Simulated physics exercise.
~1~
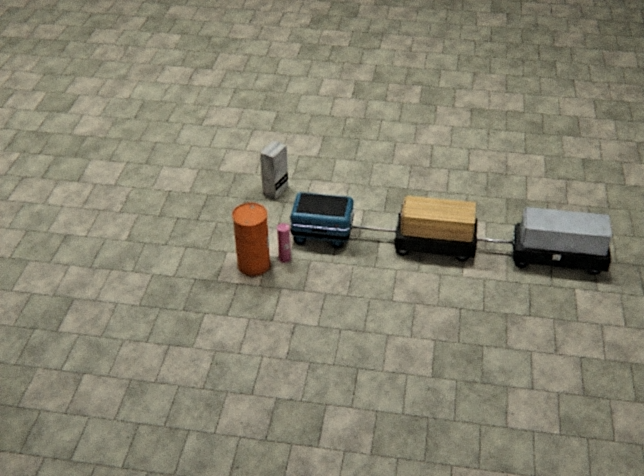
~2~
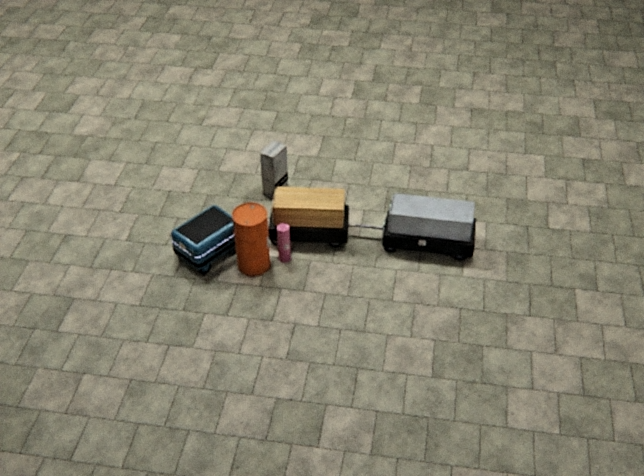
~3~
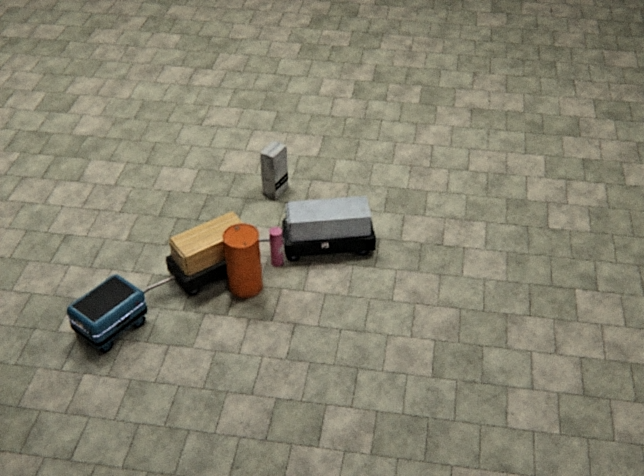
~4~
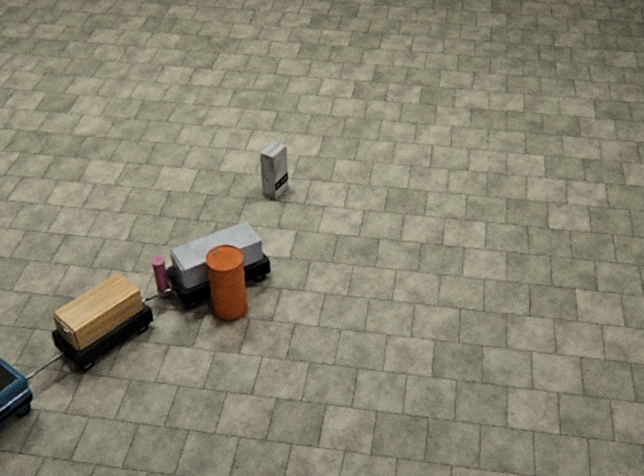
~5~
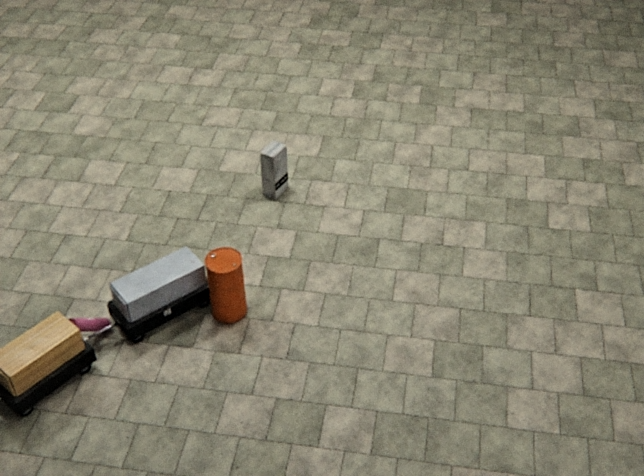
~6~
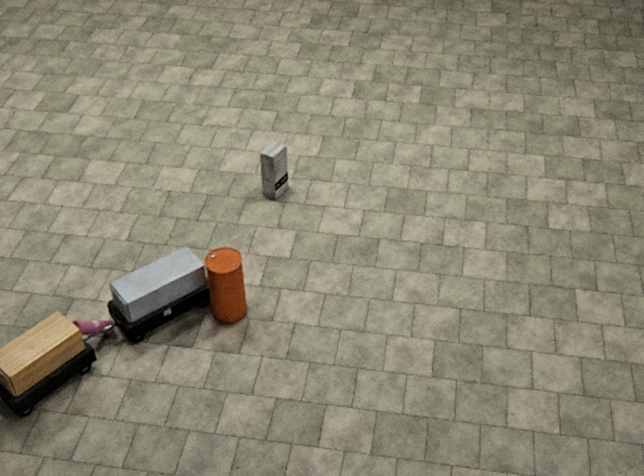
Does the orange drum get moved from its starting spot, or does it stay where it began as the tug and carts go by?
The orange drum gets moved from its starting spot, ending a little lower and to the left while still standing upright.
